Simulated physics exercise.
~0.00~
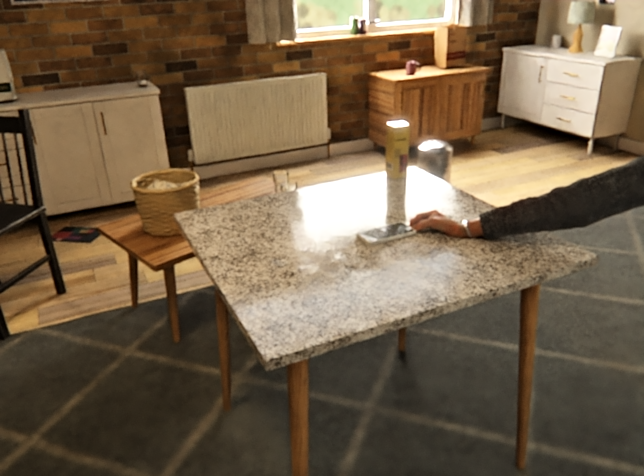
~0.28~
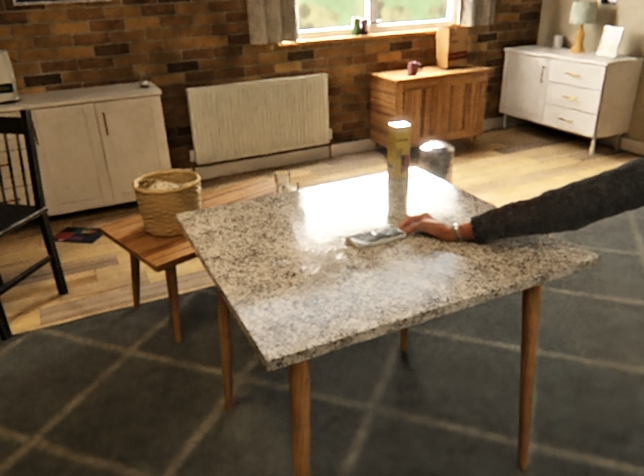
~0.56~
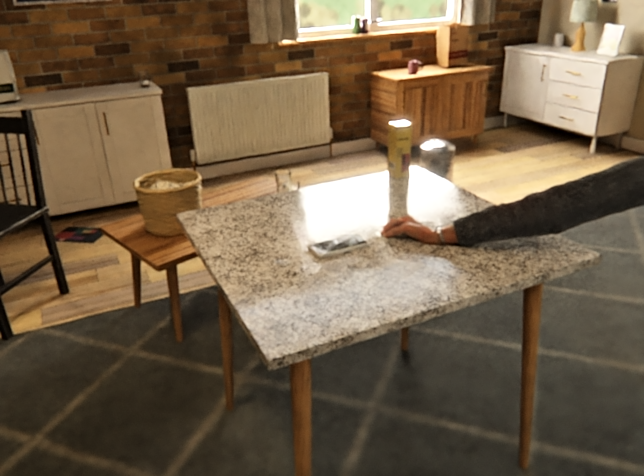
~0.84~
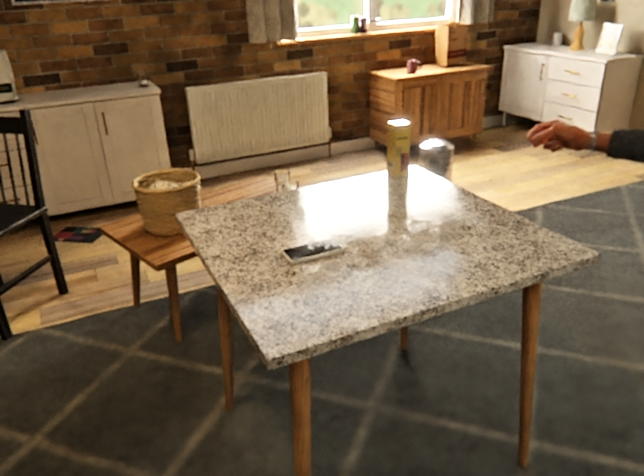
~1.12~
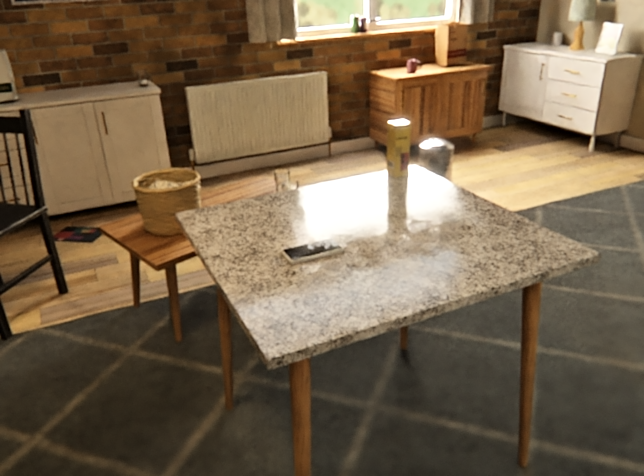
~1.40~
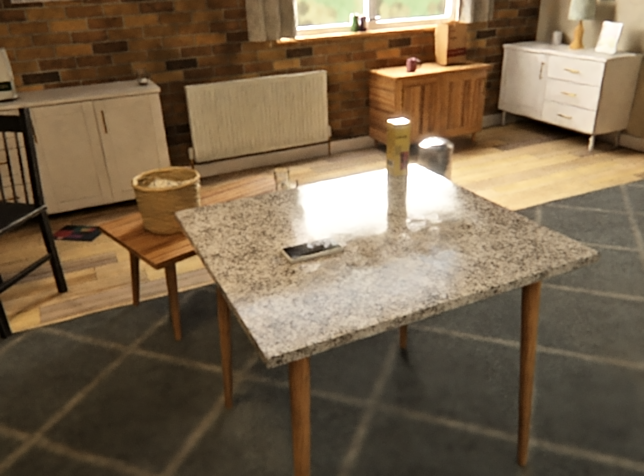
The clip opens on a speckled stone-topped table in a sunlit room with a brick wall, where a dark-sleeved arm reaches in from the right and a hand rests at a white phone beside a tall yellow carton. The hand pushes the phone to the left across the glossy surface. It then lets go, and the phone slides on by itself while the hand draws back toward the right. The phone travels a little farther left and comes to rest as the arm leaves view. At the end, the phone lies still on the table, and the carton stands where it was.
